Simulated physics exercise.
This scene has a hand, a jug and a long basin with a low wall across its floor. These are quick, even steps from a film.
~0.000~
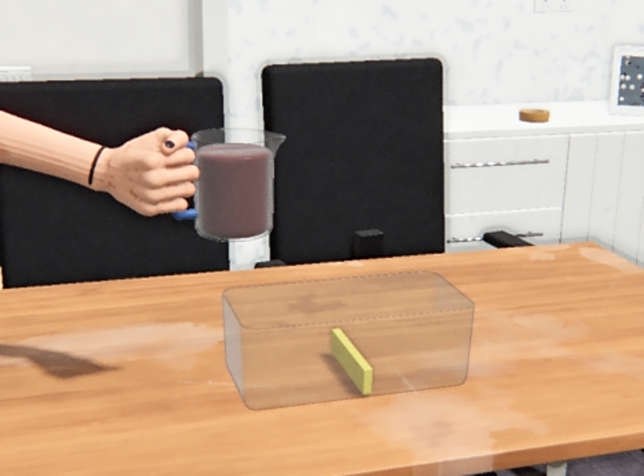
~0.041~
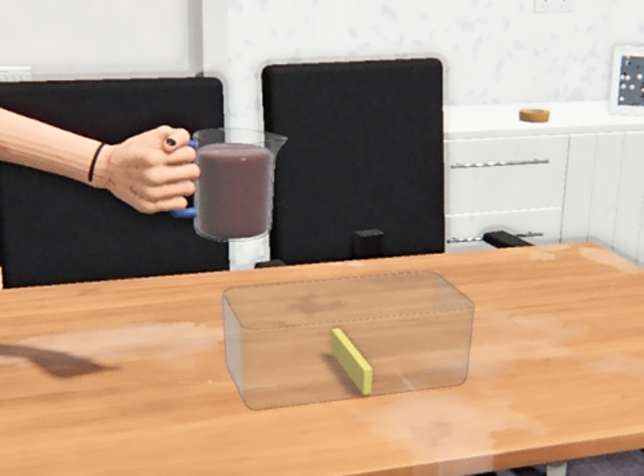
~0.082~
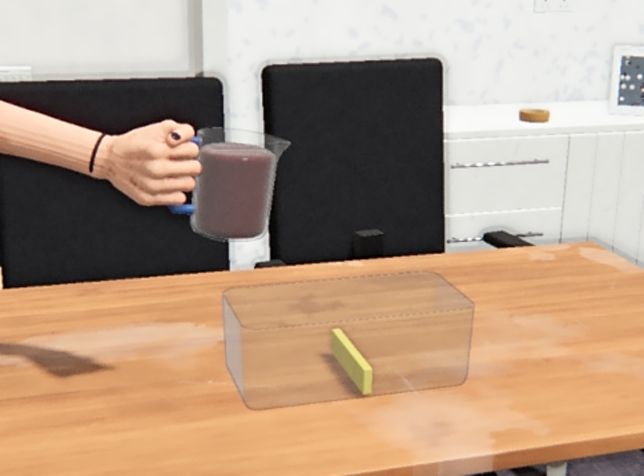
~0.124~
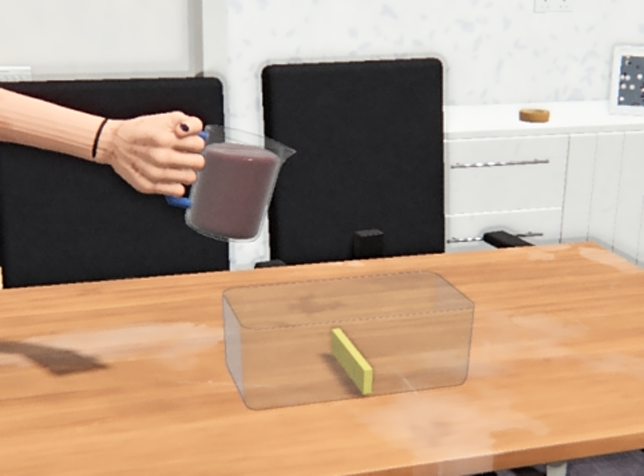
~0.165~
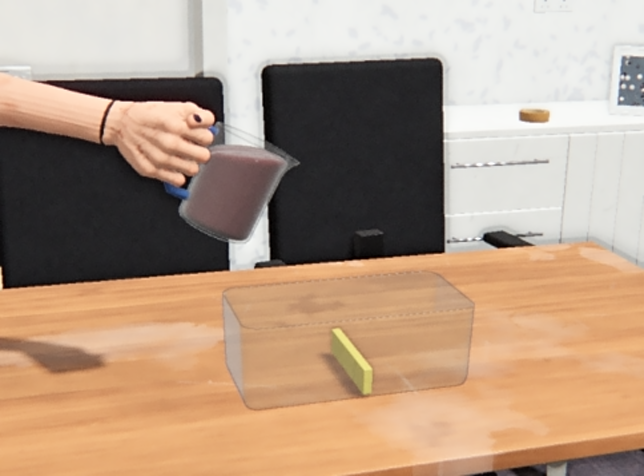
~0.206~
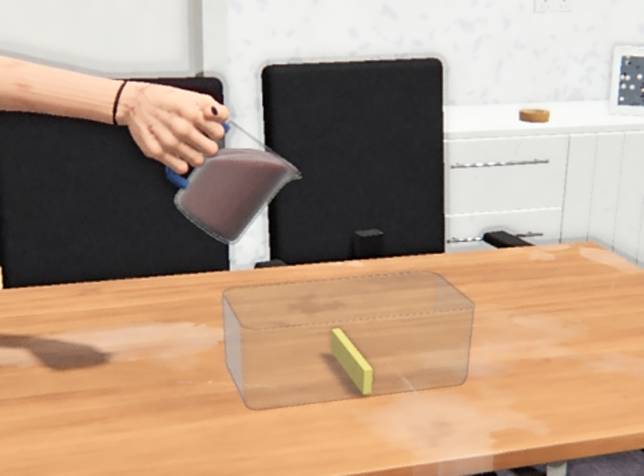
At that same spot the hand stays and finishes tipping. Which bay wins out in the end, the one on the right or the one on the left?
Most of it settles to the left.
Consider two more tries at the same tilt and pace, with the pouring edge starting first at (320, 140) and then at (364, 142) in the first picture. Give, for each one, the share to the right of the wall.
First try: 75 percent; second try: 80 percent.
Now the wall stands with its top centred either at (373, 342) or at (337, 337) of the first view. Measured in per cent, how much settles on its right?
About 5 per cent, then about 30 per cent.
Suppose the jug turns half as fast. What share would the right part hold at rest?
It comes to some 25 per cent.
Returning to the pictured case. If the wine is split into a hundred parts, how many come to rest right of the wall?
20 %.
Then, 0.45 s in, the tilt is 107° and 51 per cent is still to pour, 12 is left of the wall and 5 right of it.
Then, 0.63 s in, the tilt is 112° and 11 per cent is still to pour, 60 is left of the wall and 10 right of it.
Then, 0.82 s in, the tilt is 112° and 1 per cent is still to pour, 74 is left of the wall and 12 right of it.
Then, 1.02 s in, the tilt is 112° and 0 per cent is still to pour, 78 is left of the wall and 14 right of it.
Finally, 74 per cent lies left of the wall, 18 right of it and 8 outside.
